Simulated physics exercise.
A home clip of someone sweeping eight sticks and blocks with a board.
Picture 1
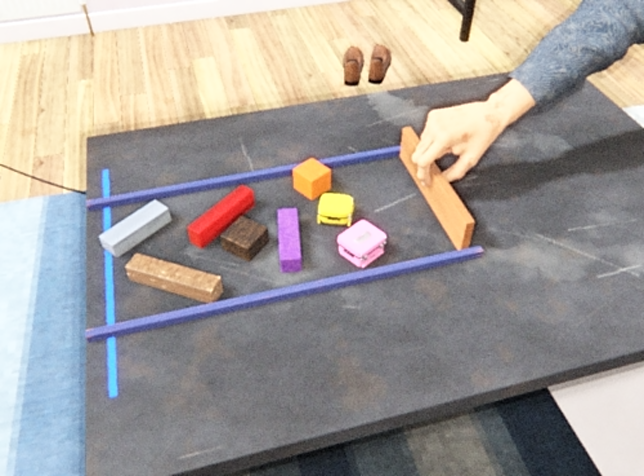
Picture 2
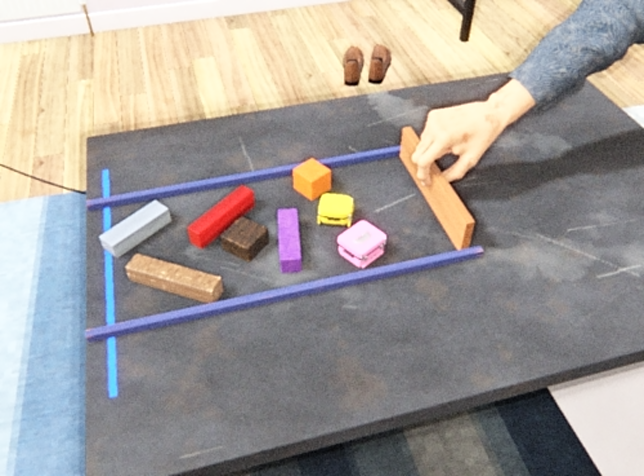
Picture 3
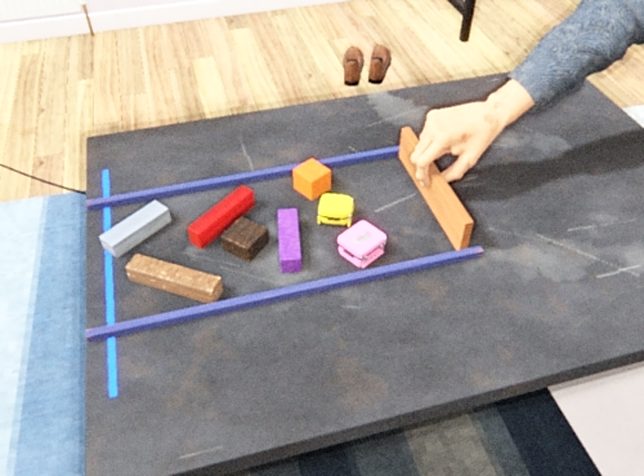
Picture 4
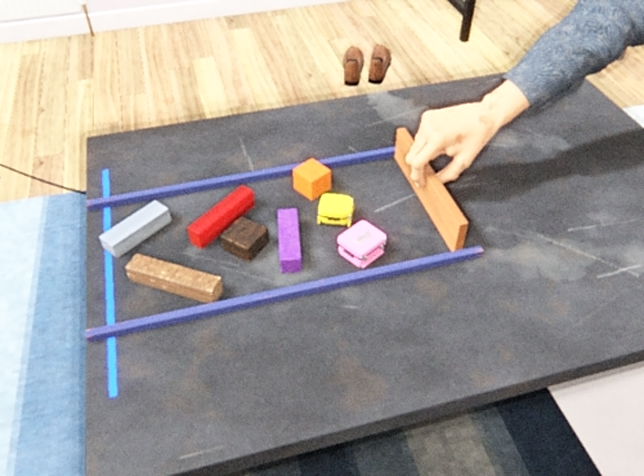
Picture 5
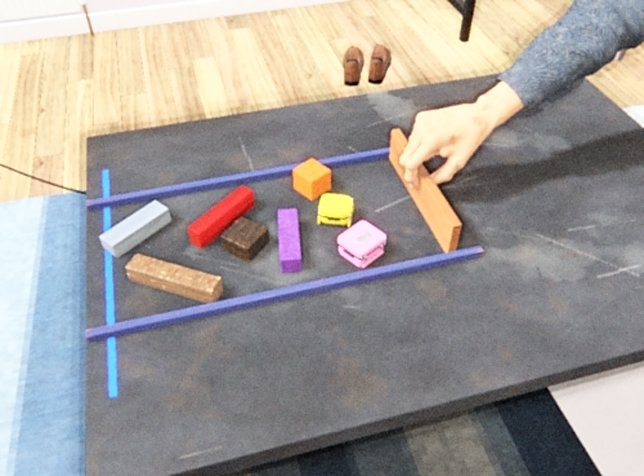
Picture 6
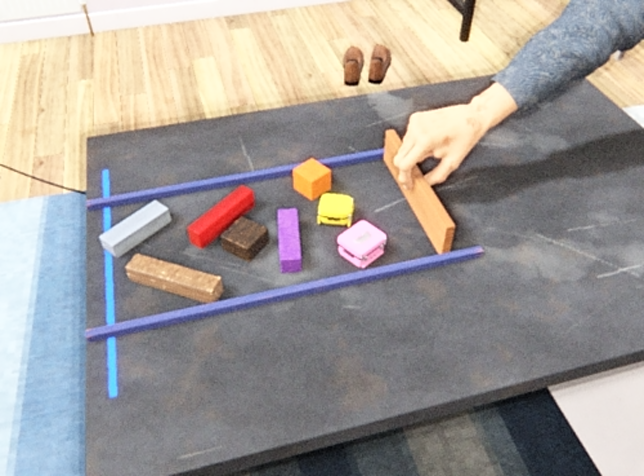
On a dark tabletop, a hand holding an orange board still, then sliding it slightly left toward scattered, unmoving coloured blocks.
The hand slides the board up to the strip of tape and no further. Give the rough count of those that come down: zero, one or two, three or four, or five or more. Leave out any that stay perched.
Outcome: The number that fall off is five or more.
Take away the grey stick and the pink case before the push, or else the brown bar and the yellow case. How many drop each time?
The counts: 4 and 4.
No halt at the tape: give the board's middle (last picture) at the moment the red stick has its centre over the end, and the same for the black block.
At (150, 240) for the red stick; at (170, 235) for the black block.
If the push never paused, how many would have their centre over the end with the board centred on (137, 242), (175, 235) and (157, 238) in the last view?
Past the end: 4, 0 and 1.
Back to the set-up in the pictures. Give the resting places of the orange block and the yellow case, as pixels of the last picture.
First (90, 215), then (90, 263).
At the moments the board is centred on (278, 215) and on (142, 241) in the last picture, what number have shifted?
By then 6, and 8.
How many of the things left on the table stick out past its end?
Overhanging: 3.
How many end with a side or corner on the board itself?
It touches 3.
Soon after, none off yet; grey stick at rest near (137, 229); brown bar at rest near (174, 279); red stick at rest near (221, 216).
In the end, the number that fall off is five or more; gone, purple bar, black block, red stick, brown bar and grey stick.
